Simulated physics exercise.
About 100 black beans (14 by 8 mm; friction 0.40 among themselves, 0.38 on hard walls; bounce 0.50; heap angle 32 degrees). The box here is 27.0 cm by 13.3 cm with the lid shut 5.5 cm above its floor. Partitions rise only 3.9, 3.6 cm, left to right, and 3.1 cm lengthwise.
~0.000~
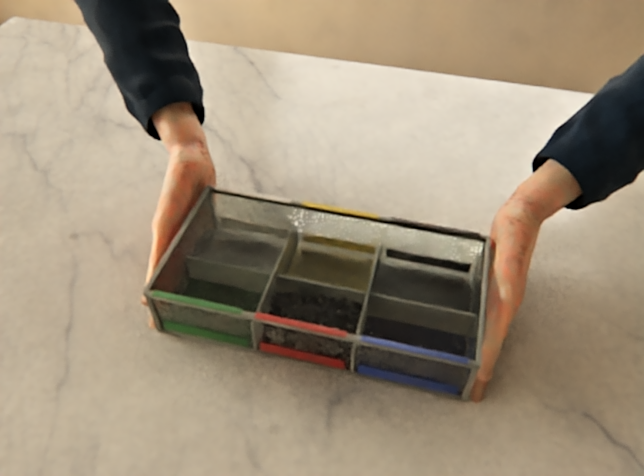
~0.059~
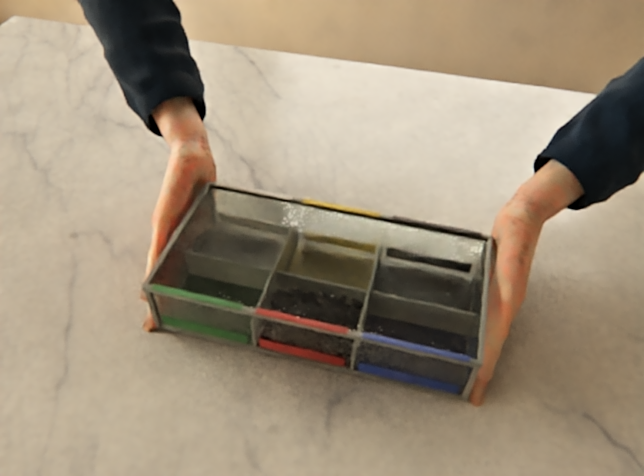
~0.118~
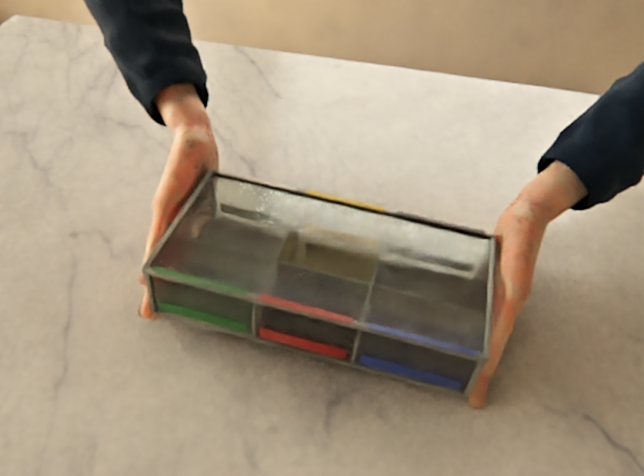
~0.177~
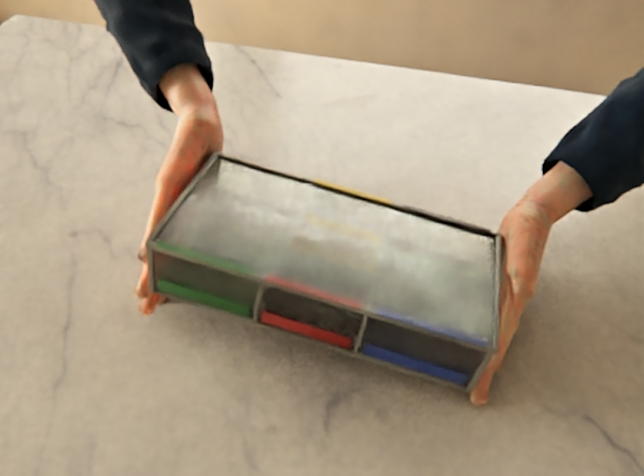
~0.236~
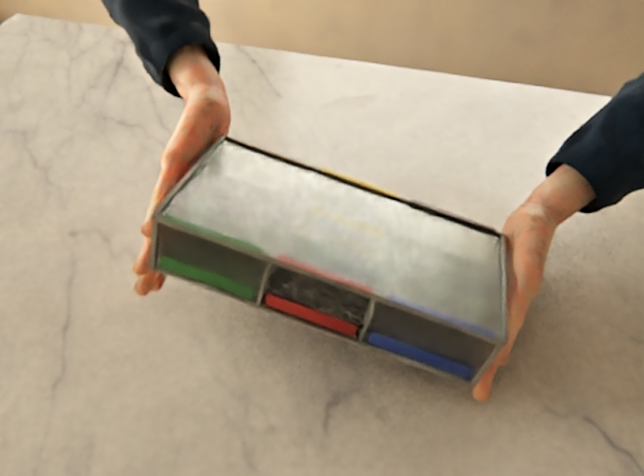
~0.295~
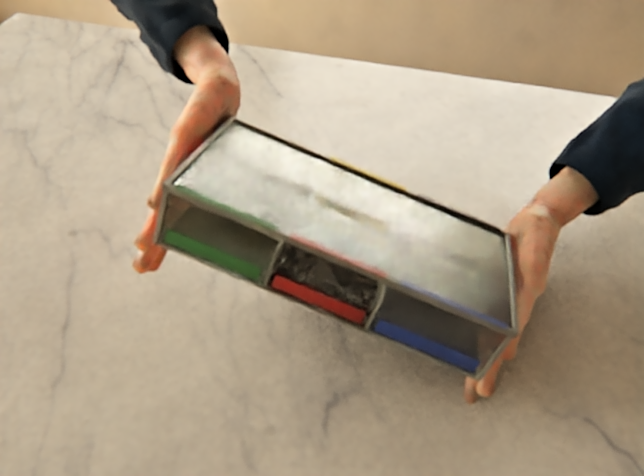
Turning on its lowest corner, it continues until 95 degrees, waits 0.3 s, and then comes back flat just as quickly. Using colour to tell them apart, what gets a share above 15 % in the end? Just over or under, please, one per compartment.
Red: Over, blue: Under, green: Under, yellow: Under, white: Under, black: Over.
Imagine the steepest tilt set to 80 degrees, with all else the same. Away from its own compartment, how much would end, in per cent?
Near 50 in a hundred.
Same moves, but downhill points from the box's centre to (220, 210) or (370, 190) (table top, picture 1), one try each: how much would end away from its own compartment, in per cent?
That would be close to 55 per cent, then close to 75 per cent.
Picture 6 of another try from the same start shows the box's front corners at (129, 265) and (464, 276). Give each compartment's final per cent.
By the end, red has 20%, blue has 0%, green has 0%, yellow has 0%, white has 75% and black has 0%.
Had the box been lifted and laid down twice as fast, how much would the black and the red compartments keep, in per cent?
You'd end up with black at 85 percent and red at 15 percent.
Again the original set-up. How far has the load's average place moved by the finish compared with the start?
It moves around 10.0 centimetres.
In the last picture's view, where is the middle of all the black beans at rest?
Look around (434, 294) in the last picture.
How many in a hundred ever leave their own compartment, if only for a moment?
About 75 per cent.
After 1.38 s, tilt 95 degrees; red 35 %, blue 5 %, yellow 5 %, black 55 %.
After 2.10 s, tilt 48 degrees; red 30 %, black 70 %.
After 2.86 s, tilt 0 degrees; red 25 %, black 75 %.
At rest (3.5 s), red 25 %, blue 0 %, green 0 %, yellow 0 %, white 0 %, black 75 %.
